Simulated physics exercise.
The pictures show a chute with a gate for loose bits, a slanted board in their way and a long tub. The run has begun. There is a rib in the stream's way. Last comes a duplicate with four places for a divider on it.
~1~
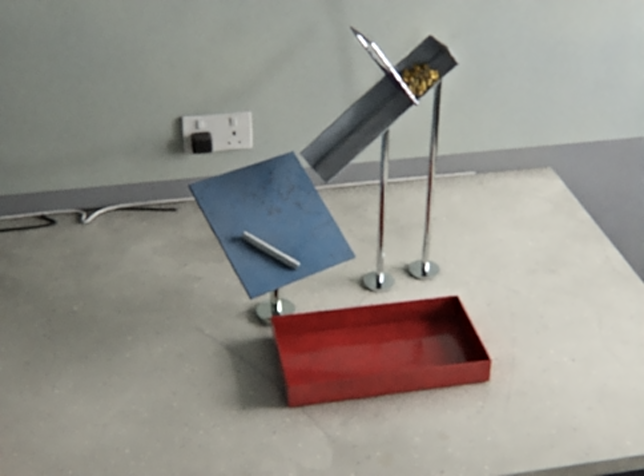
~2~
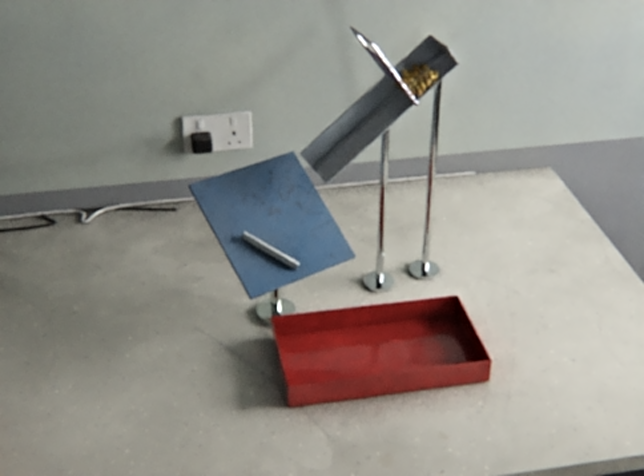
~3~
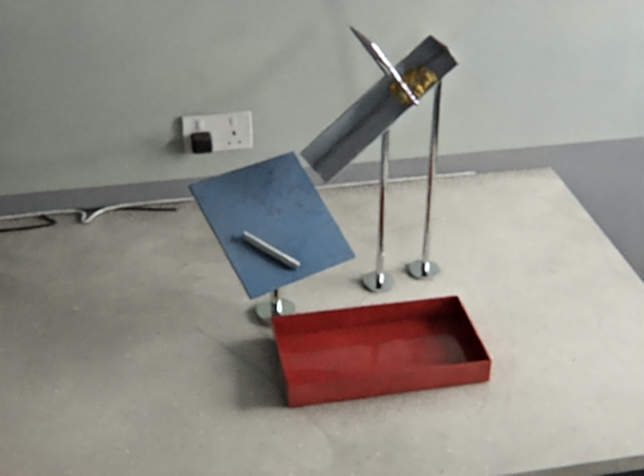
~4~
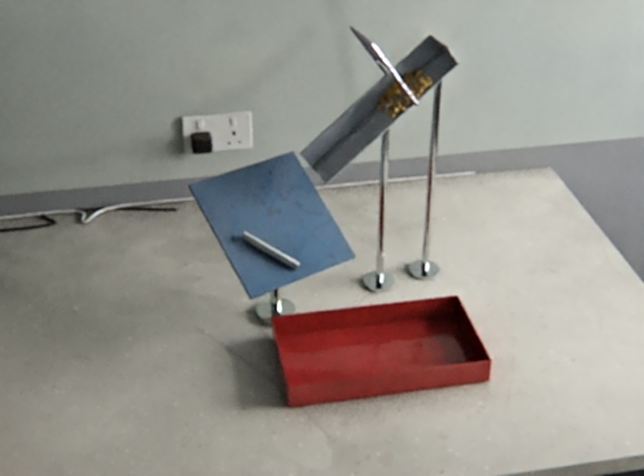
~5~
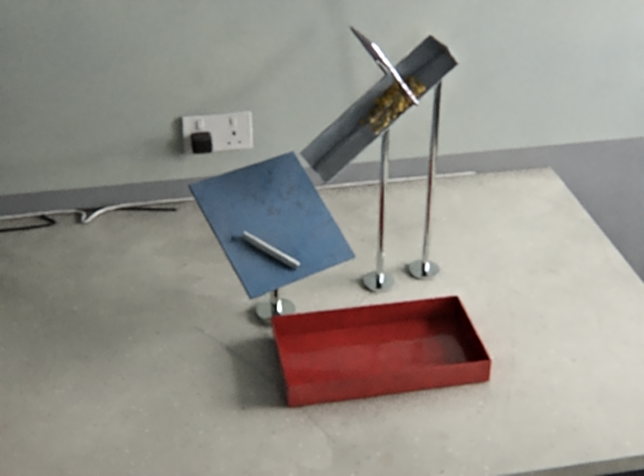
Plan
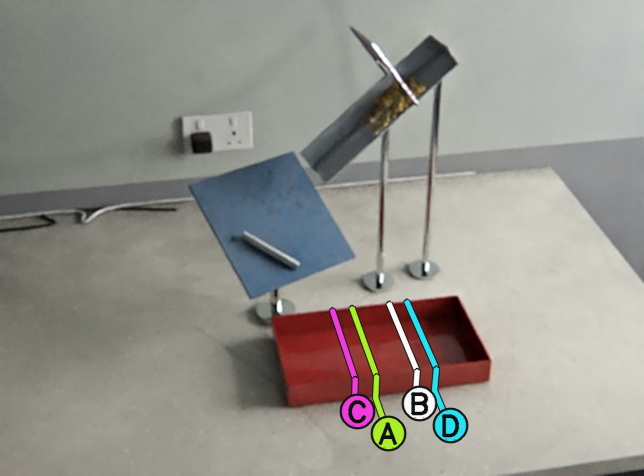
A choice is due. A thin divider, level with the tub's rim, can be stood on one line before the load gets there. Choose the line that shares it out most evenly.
I would pick line C.
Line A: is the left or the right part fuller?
The left side.
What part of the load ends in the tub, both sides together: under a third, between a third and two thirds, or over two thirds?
Over two thirds.
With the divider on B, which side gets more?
The left side.
On the marked copy, line A crosses the front rim at (376, 375); line B crosses the front rim at (416, 370); line C crosses the front rim at (354, 378); line D crosses the front rim at (436, 367).
Choosing A, of what is caught, nearly all on the left of the divider, a stray few on the right.
Choosing B, of what is caught, all on the left of the divider, none on the right.
Choosing C, of what is caught, about half on the left of the divider, about half on the right.
Choosing D, of what is caught, all on the left of the divider, none on the right.
